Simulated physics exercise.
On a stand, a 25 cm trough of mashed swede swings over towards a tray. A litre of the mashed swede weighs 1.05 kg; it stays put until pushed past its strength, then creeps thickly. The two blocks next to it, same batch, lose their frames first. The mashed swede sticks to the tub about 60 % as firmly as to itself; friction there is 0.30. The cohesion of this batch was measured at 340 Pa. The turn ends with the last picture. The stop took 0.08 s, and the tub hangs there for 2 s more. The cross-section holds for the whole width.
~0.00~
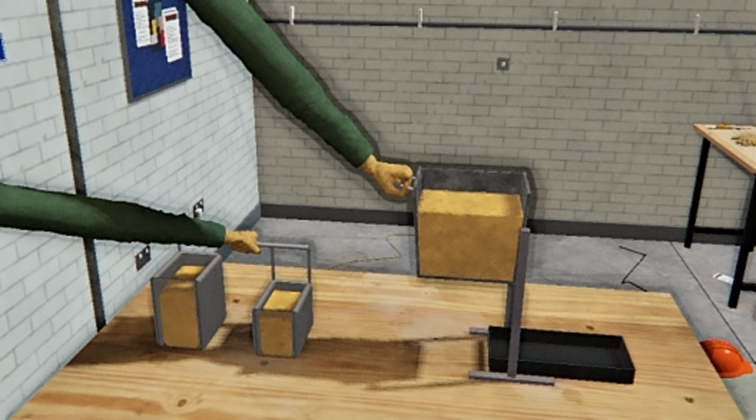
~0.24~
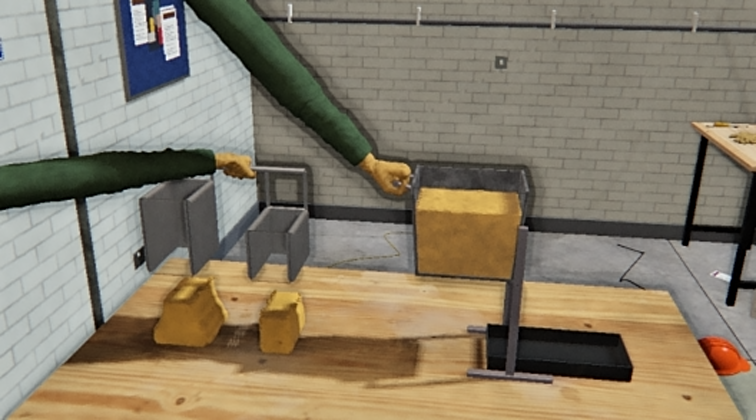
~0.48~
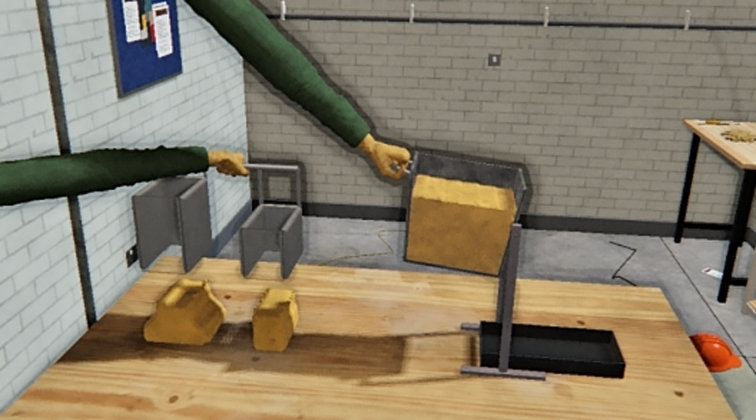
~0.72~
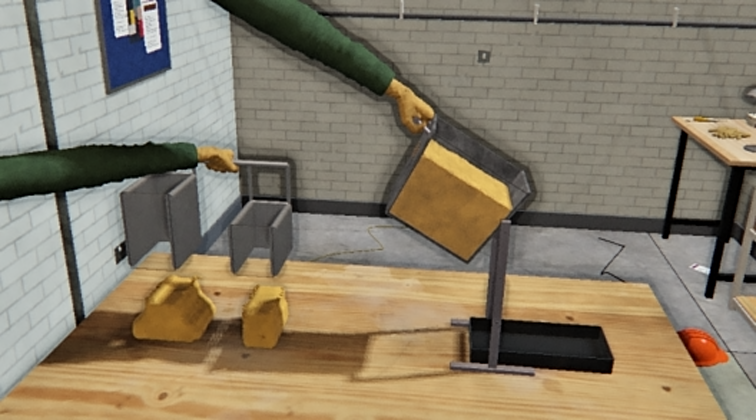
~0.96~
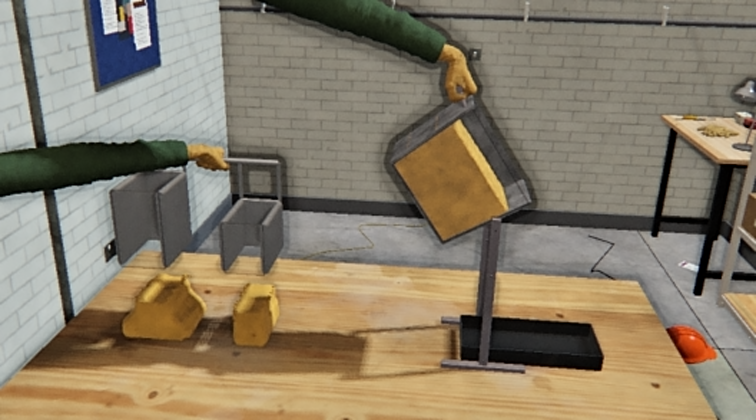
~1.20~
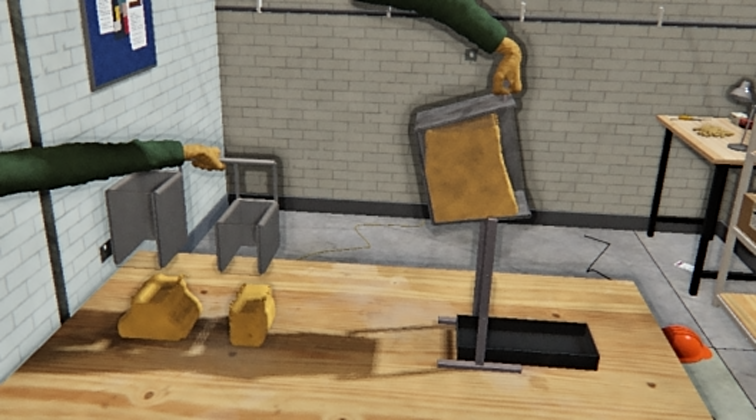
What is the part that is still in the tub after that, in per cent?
Expect roughly 67 %.
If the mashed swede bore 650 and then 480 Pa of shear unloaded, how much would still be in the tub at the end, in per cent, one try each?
In turn about 100 %, 95 %.
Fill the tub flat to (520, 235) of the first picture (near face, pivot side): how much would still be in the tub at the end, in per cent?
It would be near 100 %.
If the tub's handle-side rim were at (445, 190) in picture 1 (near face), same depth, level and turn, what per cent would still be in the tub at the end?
Then about 100 %.
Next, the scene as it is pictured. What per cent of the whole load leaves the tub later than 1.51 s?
Near 14 %.
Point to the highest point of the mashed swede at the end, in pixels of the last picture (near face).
Around (478, 165).
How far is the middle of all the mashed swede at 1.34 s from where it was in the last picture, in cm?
About 4 cm.
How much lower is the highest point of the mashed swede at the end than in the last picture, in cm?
Roughly 10 cm.
After 1.34 s, the tub is at 77 degrees and holds 97 %.
After 1.51 s, the tub is at 77 degrees and holds 81 %.
After 1.68 s, the tub is at 77 degrees and holds 70 %.
After 1.85 s, the tub is at 77 degrees and holds 67 %.
After 3.20 s, at the end, the tub is at 77 degrees and holds 67 %.
